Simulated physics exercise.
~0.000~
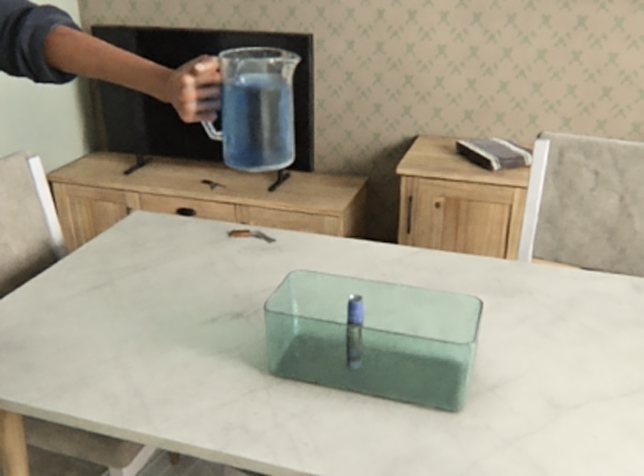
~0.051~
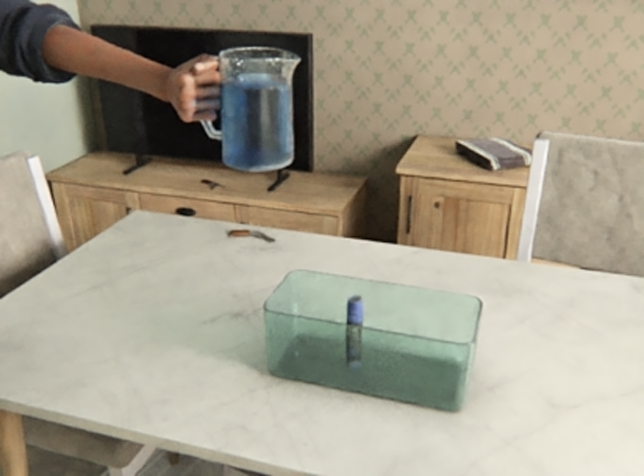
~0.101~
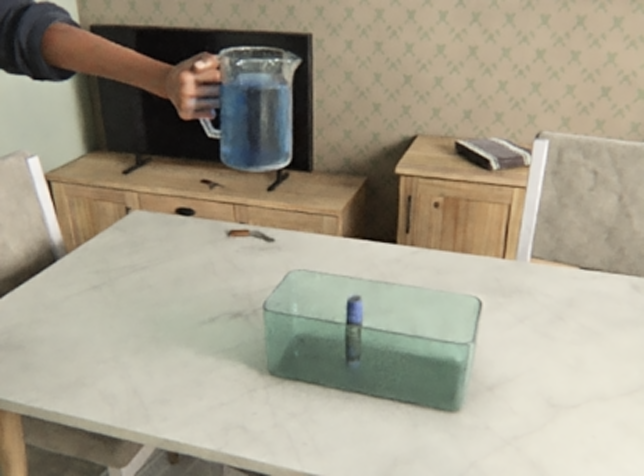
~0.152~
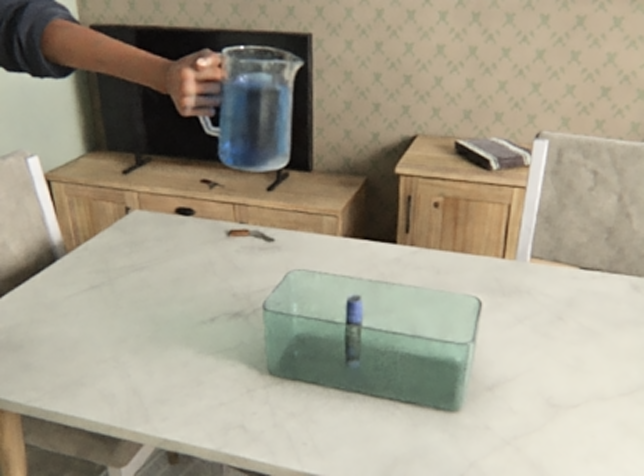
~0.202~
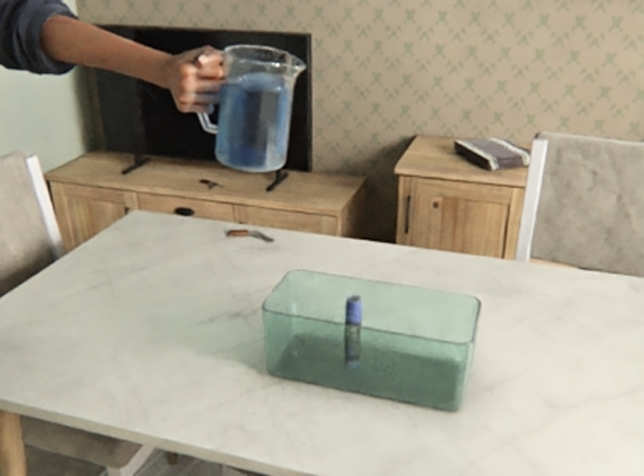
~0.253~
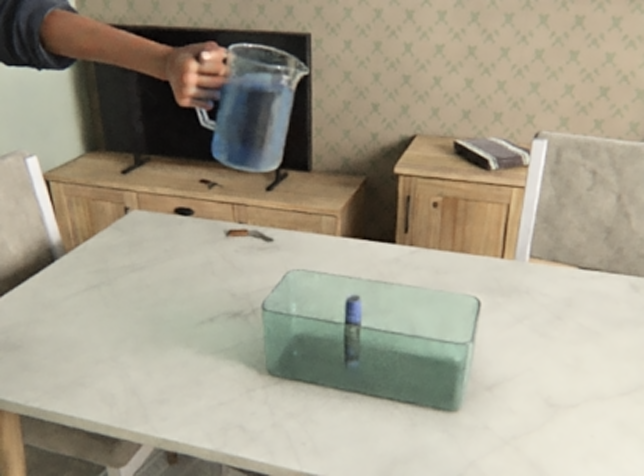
In a dining room, a hand slowly tilting a glass jug of water rightwards above a table with an oblong basin holding a tin.
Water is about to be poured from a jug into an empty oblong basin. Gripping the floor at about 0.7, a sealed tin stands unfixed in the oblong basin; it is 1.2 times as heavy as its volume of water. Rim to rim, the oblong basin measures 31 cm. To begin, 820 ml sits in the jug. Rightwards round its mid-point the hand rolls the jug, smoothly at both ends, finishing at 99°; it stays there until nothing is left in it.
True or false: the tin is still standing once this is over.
True.
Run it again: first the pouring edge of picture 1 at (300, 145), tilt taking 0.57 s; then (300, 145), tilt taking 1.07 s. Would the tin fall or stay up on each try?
Try 1: Tipped over; try 2: Tipped over.
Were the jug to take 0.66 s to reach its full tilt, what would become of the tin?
Then the tin does not tip.
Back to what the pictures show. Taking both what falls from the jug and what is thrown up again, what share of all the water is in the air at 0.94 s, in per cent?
About 30 per cent.
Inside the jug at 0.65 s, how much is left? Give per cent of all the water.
Around 94 in a hundred.
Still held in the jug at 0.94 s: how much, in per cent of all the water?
Near 54 percent, more or less.
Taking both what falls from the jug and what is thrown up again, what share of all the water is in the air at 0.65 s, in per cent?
It comes to roughly 7 per cent.
Then, 0.65 s in, the tilt is 66° and 93 per cent is still to pour; the tin stands where it began.
Then, 0.94 s in, the tilt is 95° and 54 per cent is still to pour; the tin stands where it began.
Then, 1.24 s in, the tilt is 99° and 15 per cent is still to pour; the tin stands where it began.
Then, 1.57 s in, the tilt is 99° and 3 per cent is still to pour; the tin stands where it began.
Finally, the tin stands where it began.
